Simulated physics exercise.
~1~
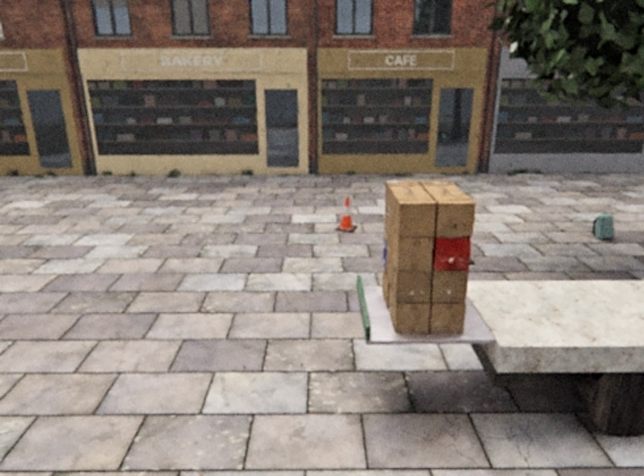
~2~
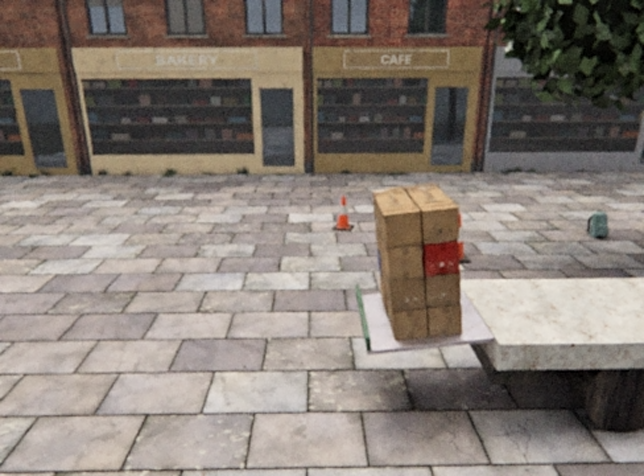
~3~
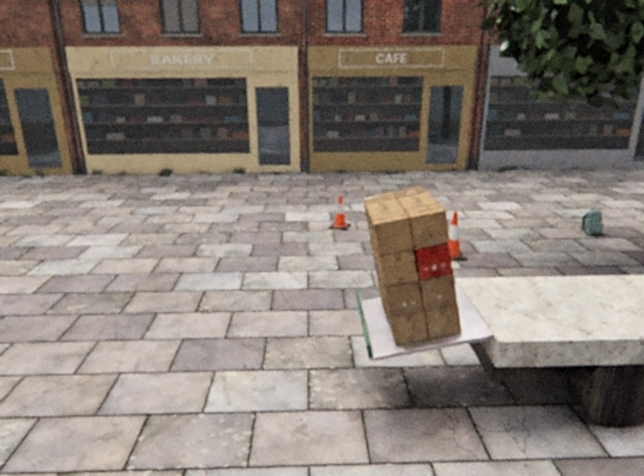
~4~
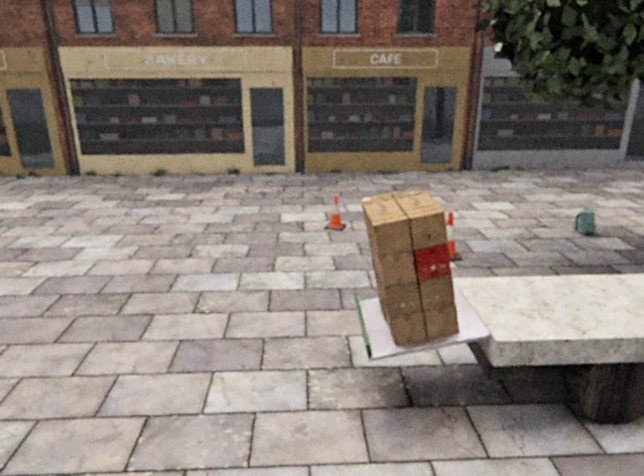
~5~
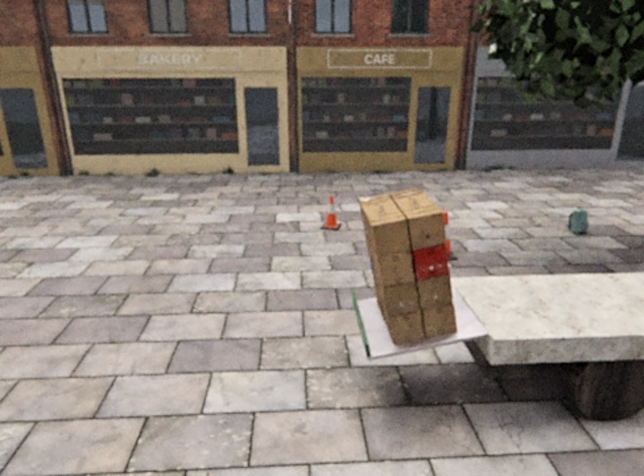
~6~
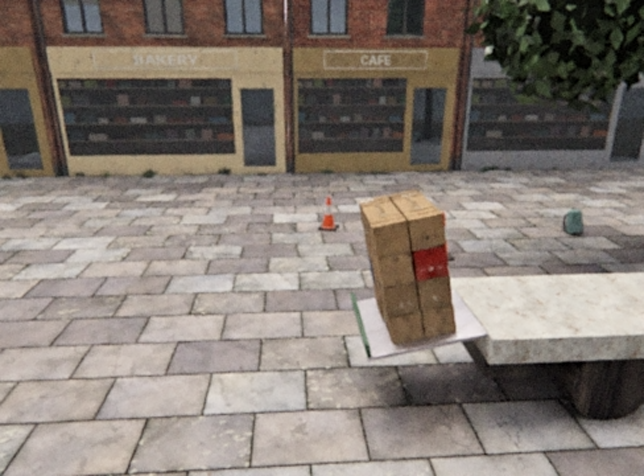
To begin with, a compact stack of brown taped cartons, one of them red, stands upright on a pale flap at the left end of a stone-like slab, in a paved square facing a bakery and a cafe. The flap then dips down toward the left, and the whole stack leans over with it, the red carton shifting slightly left and down. After that the tilt stops, while the view drifts slowly sideways past the orange cones and shopfronts. The cartons stay packed together, and at the end they still rest on the slanted flap, leaning left, with none fallen.
